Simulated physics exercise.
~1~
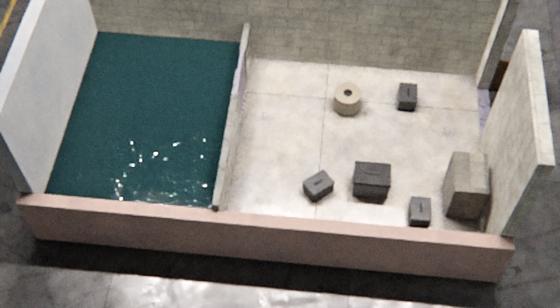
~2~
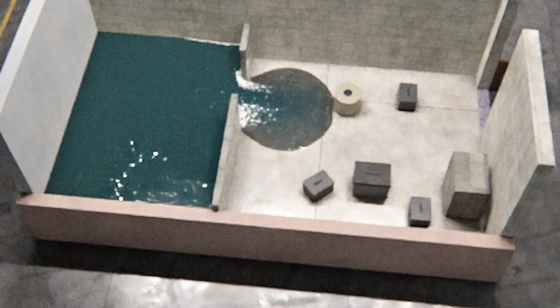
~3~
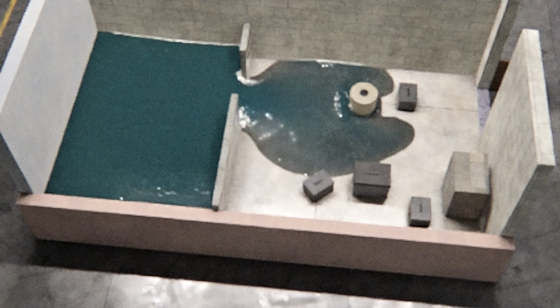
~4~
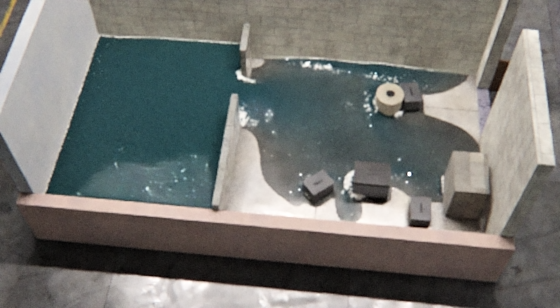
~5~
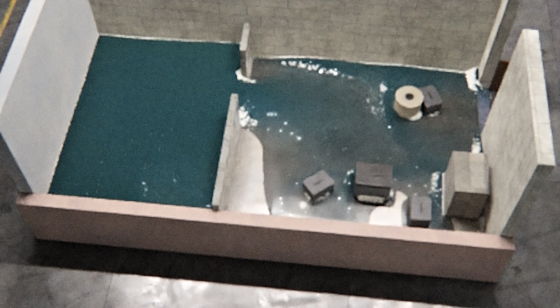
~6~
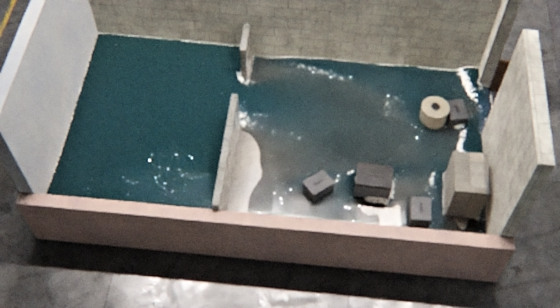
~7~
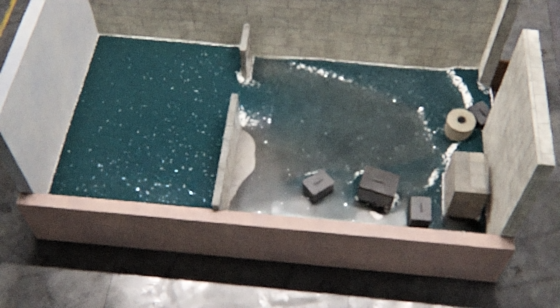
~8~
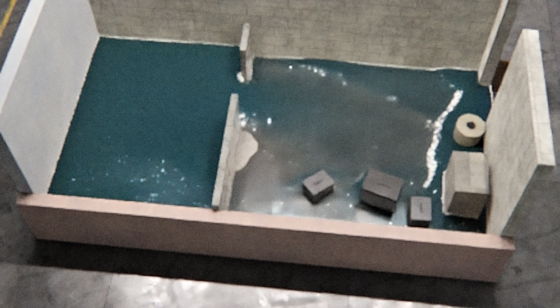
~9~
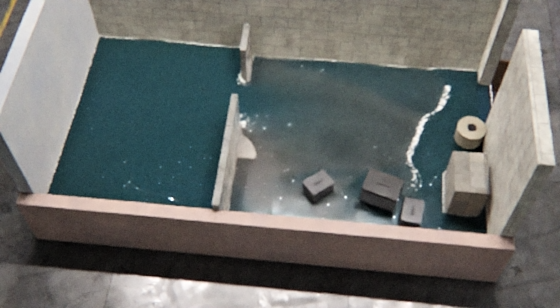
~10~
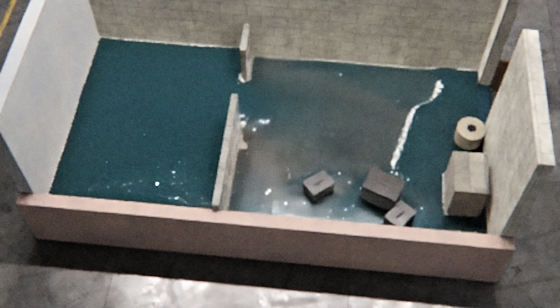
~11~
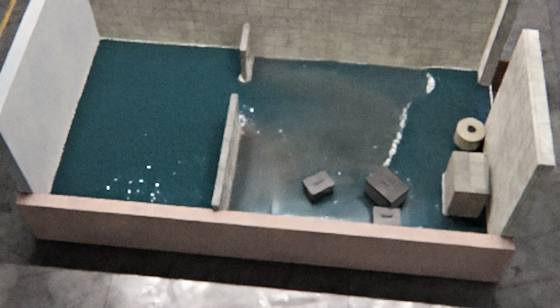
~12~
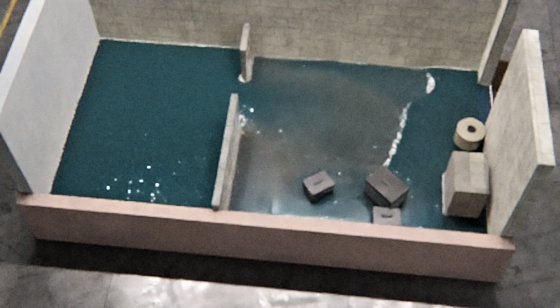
Teal water pouring through a gap in a dividing wall, spreading among grey boxes, pushing a round tub rightward and flooding the floor.
